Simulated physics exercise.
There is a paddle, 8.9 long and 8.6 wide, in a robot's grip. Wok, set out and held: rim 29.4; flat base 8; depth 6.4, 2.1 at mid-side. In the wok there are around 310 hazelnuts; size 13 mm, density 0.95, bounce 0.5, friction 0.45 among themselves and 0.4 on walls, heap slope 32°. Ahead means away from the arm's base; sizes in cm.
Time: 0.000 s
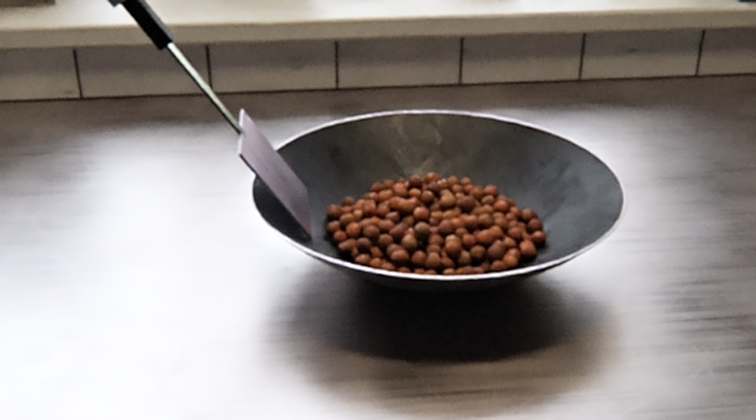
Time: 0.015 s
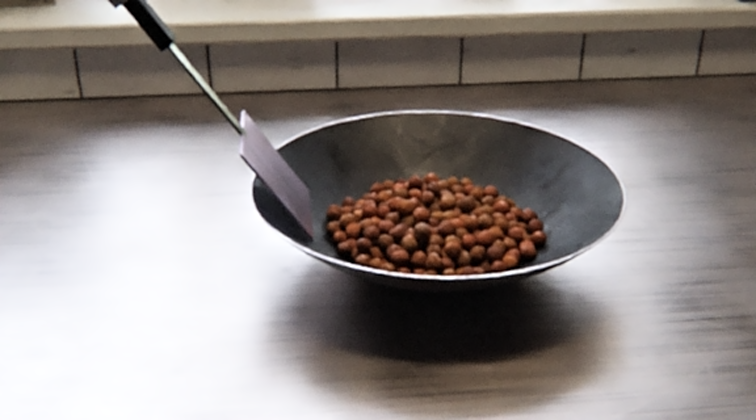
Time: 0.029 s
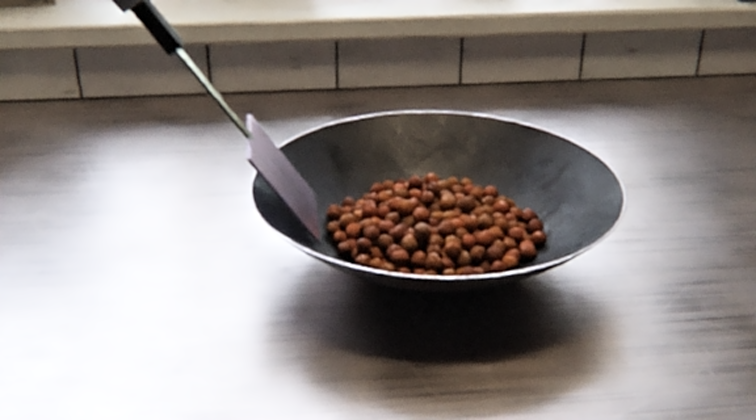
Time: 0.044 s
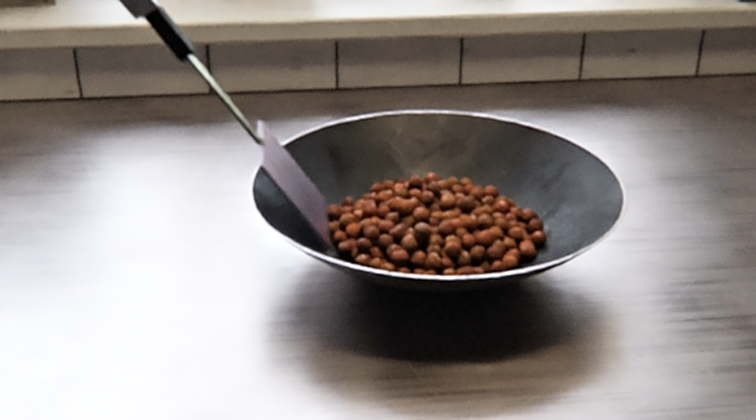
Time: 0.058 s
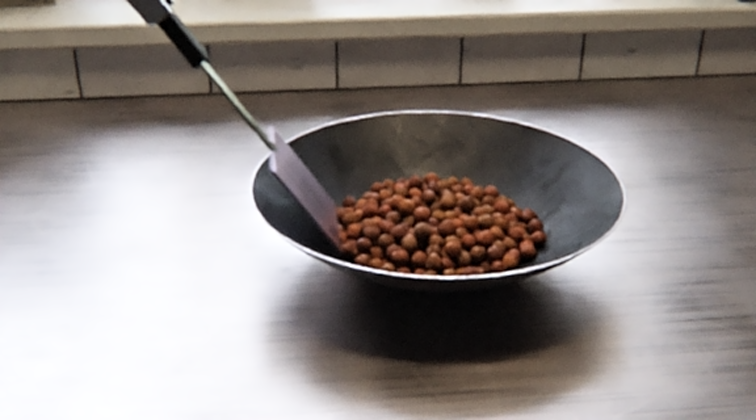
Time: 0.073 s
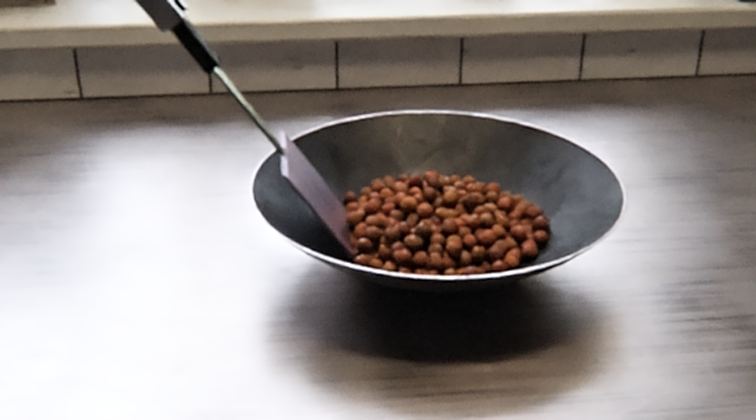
In this clip, a dark wok holding a heap of brown hazelnuts sits on a counter while a flat paddle at its left side slides slowly down and right, meeting the heap and nudging its left edge slightly rightward.
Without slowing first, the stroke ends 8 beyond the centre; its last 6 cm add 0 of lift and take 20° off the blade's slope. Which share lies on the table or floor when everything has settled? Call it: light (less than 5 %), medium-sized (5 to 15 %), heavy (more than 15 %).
It comes out medium-sized.
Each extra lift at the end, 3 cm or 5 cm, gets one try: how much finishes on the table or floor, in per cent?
First try around 5 percent, second try around 10 percent.
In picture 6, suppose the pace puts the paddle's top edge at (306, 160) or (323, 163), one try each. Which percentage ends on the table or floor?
Roughly 30 per cent, then roughly 35 per cent.
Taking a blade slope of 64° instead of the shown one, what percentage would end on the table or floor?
In that case around 15 per cent.
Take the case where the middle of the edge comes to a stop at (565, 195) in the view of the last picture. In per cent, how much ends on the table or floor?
Something close to 30 in a hundred.
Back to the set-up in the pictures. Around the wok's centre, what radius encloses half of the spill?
Distance, approx.: 22 cm.
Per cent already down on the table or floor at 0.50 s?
Roughly 10 percent.
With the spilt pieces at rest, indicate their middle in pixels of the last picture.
Near pixel (691, 239).
After 0.17 s, sloping 56°, highest piece 6 above the table; 309 in the wok.
After 0.26 s, sloping 49°, highest piece 7 above the table; 309 in the wok.
After 0.50 s, sloping 36°, highest piece 8 above the table; 278 in the wok, 28 on the table or floor, 3 on the blade or in flight.
After 1.55 s, sloping 36°, highest piece 7 above the table; 276 in the wok, 33 on the table or floor.
At rest, 276 in the wok, 33 on the table or floor. That is 11 % on the table or floor.
